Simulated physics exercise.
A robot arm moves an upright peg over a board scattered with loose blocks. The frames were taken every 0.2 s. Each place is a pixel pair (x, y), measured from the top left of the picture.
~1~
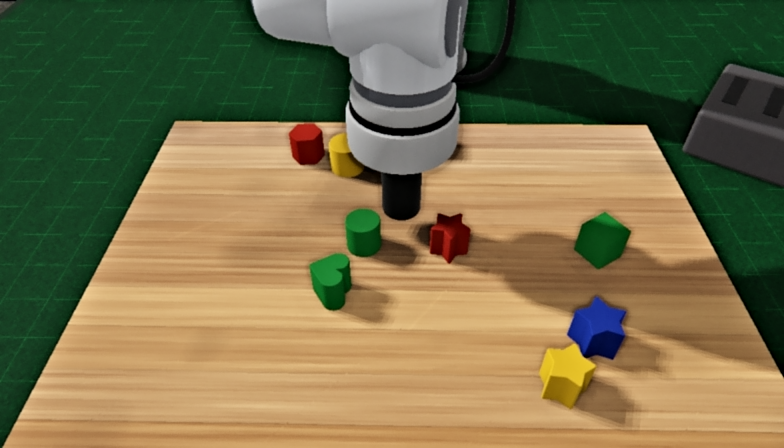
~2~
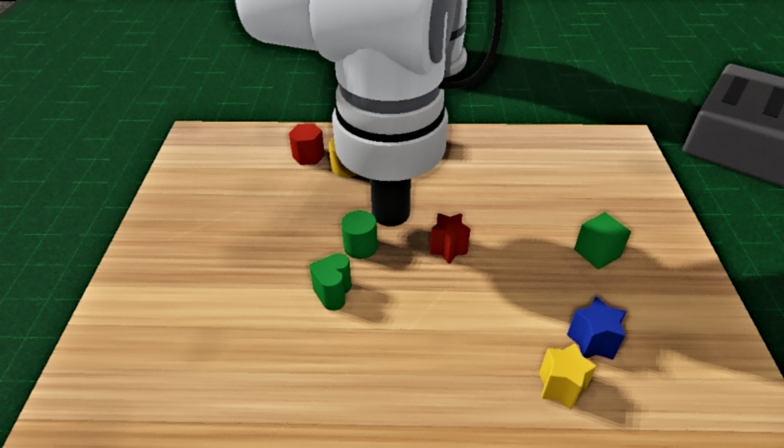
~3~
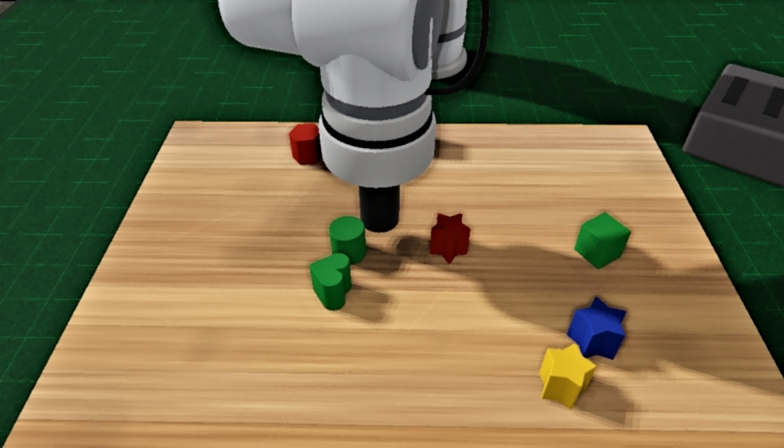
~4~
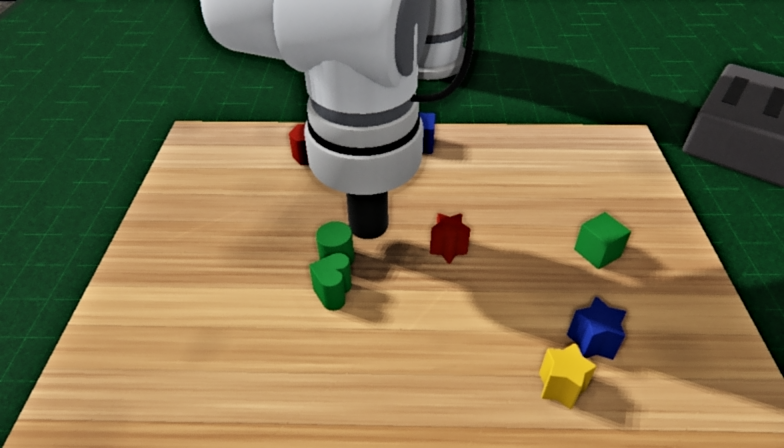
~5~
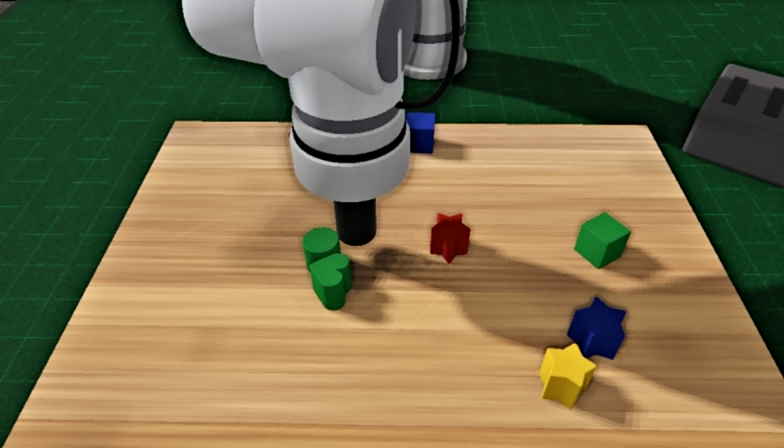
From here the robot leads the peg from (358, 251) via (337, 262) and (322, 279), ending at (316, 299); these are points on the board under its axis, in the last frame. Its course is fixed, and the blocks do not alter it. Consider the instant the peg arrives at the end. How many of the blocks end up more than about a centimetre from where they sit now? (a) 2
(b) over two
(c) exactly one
Answer: A.
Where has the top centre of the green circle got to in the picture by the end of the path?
Most likely (273, 264).
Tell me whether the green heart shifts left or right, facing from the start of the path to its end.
It's pushed left.
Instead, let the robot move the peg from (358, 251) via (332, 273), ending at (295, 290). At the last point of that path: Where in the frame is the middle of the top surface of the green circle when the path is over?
At roughly (251, 261).
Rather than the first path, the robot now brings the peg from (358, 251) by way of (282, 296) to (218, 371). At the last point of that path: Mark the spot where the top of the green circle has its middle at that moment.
It should be at (217, 277) by then.
The first path, step by step. Halfway along, peg (325, 253); green circle (284, 255); green heart (332, 273).
At the end, peg (313, 282); green circle (273, 264); green heart (334, 299), turned 15° anticlockwise; red star-shaped block not moved.
